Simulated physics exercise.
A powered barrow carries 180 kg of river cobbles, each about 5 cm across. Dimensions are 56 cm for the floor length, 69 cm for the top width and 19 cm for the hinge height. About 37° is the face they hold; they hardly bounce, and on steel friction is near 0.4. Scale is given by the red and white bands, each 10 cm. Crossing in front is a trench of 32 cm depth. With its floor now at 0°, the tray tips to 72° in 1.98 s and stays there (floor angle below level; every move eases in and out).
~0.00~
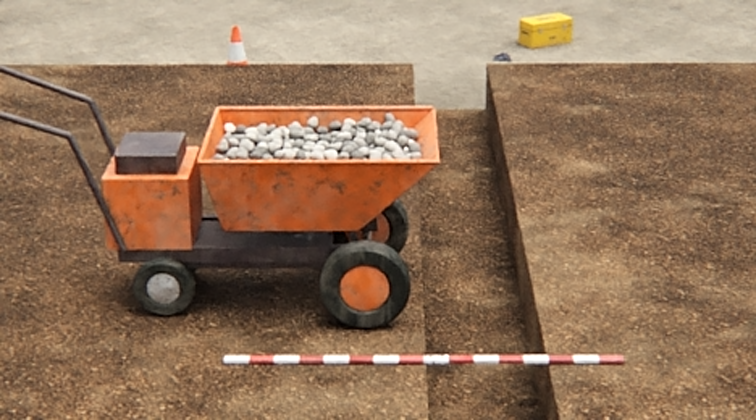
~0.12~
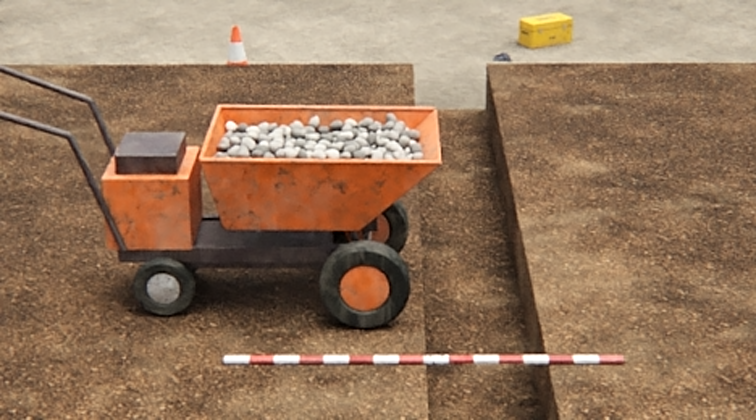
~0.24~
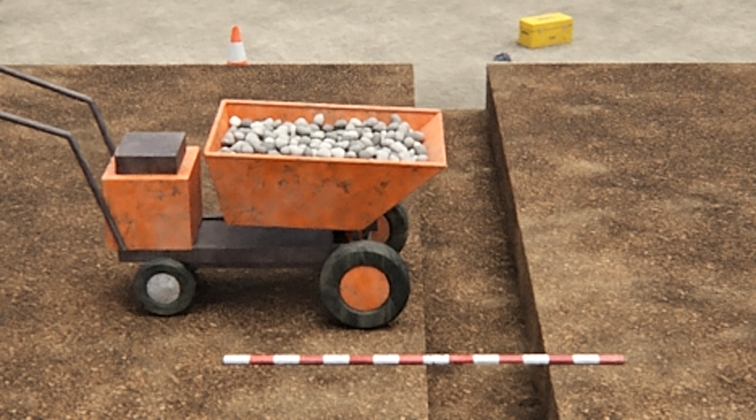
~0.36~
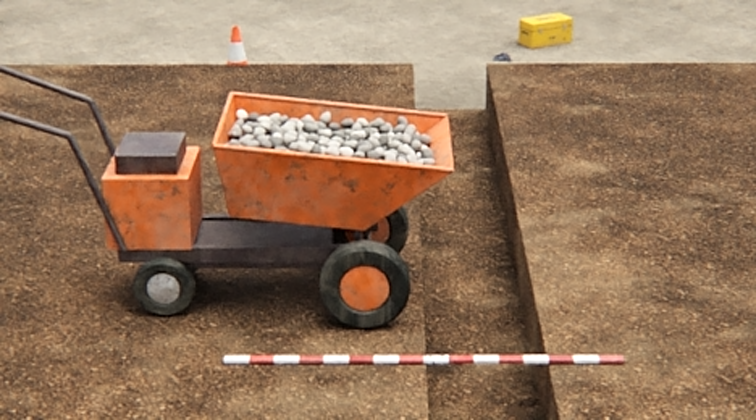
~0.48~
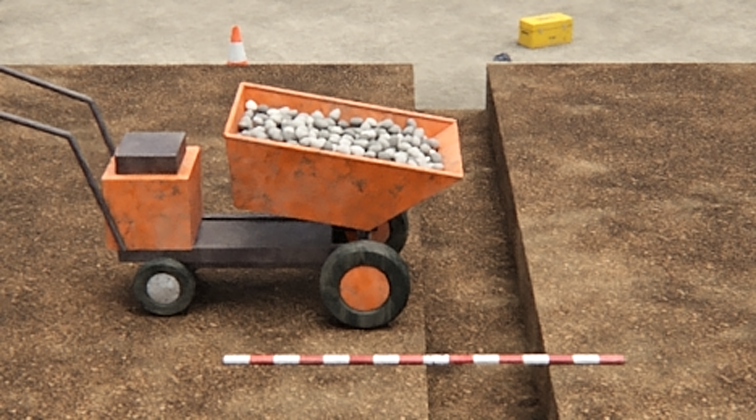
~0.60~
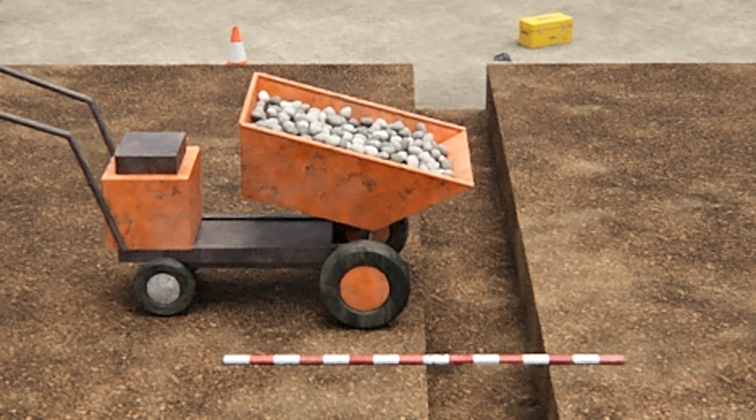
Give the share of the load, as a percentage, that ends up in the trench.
49 %.
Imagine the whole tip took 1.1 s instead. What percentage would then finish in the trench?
40 per cent.
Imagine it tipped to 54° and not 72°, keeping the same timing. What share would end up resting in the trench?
Near 40 per cent then.
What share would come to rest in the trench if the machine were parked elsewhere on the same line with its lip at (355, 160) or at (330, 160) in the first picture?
From the first place around 100 per cent, from the other around 100.
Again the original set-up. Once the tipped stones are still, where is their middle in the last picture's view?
Roughly (543, 290), I'd say.
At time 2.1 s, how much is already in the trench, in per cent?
I'd put it near 20 per cent.
After 1.5 s the floor is at 61°; 98 % in the tray, 2 % in the trench, 1 % past the trench; the foremost stones are at (543, 281).
After 2.1 s the floor is at 72°; 38 % in the tray, 19 % in the trench, 43 % past the trench; the foremost stones are at (689, 289).
After 2.4 s the floor is at 72°; 18 % in the tray, 29 % in the trench, 53 % past the trench; the foremost stones are at (741, 297).
After 4.4 s the floor is at 72°; 0 % in the tray, 49 % in the trench, 51 % past the trench; the foremost stones are at (755, 302).
